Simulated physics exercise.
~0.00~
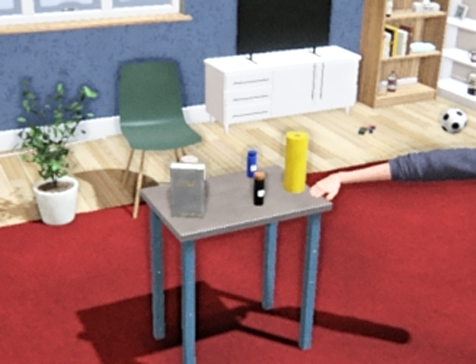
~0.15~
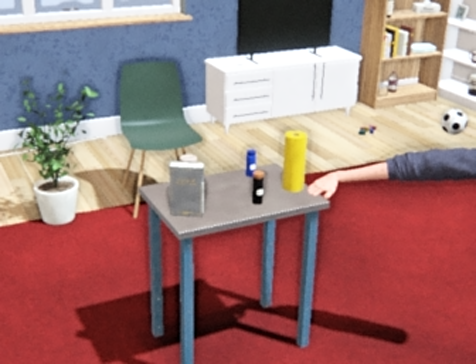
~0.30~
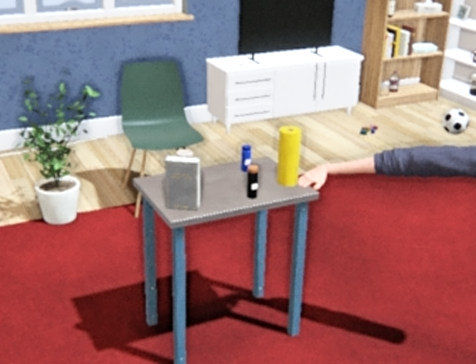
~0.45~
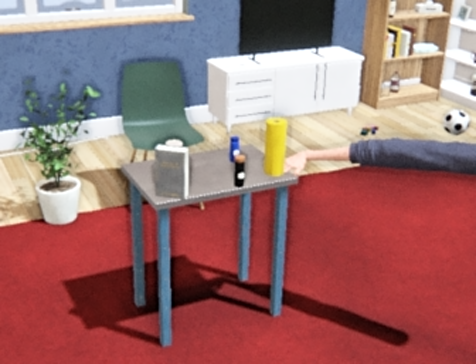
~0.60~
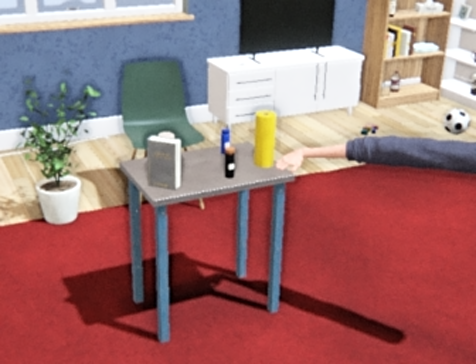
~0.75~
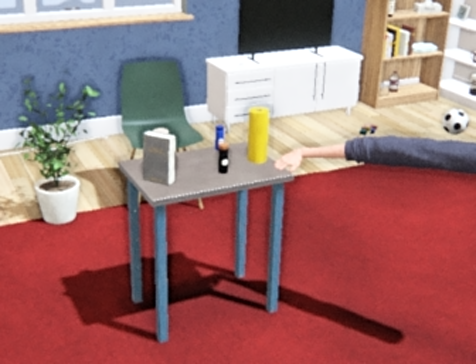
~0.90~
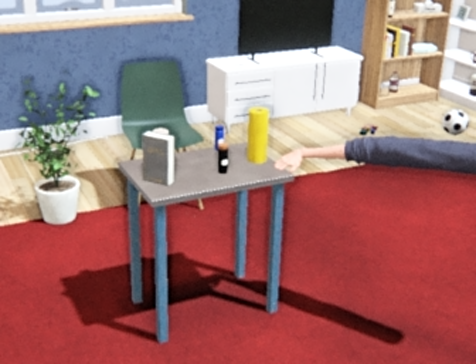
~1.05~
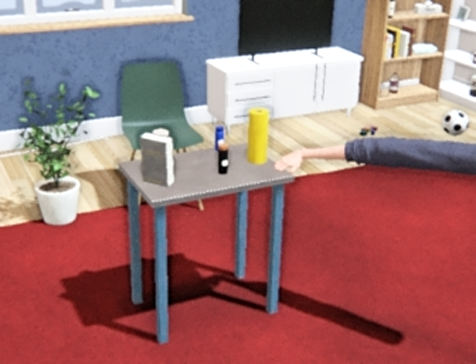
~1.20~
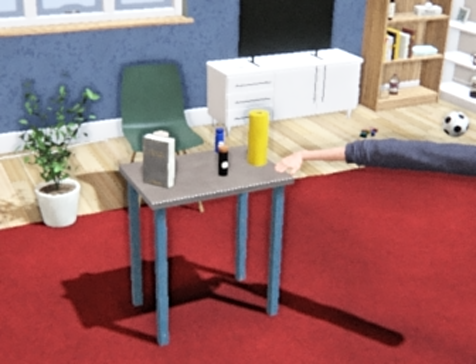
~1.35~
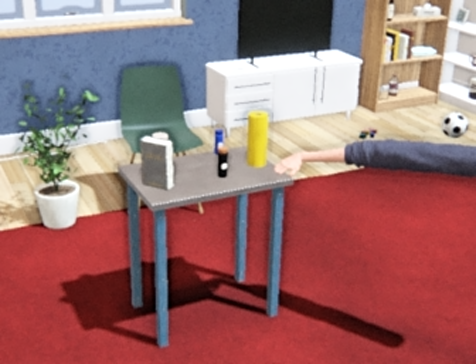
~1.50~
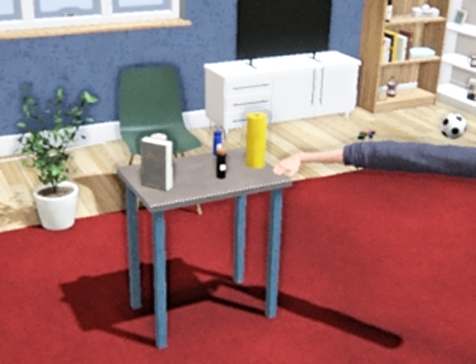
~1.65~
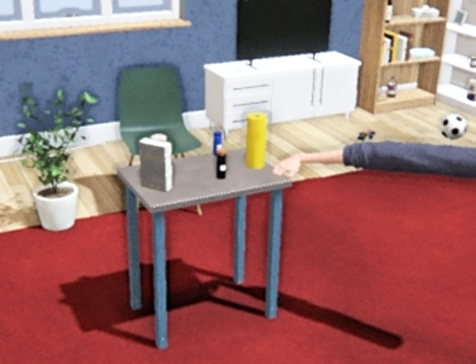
A hand shoves a small table back and left, and everything on it stays upright.
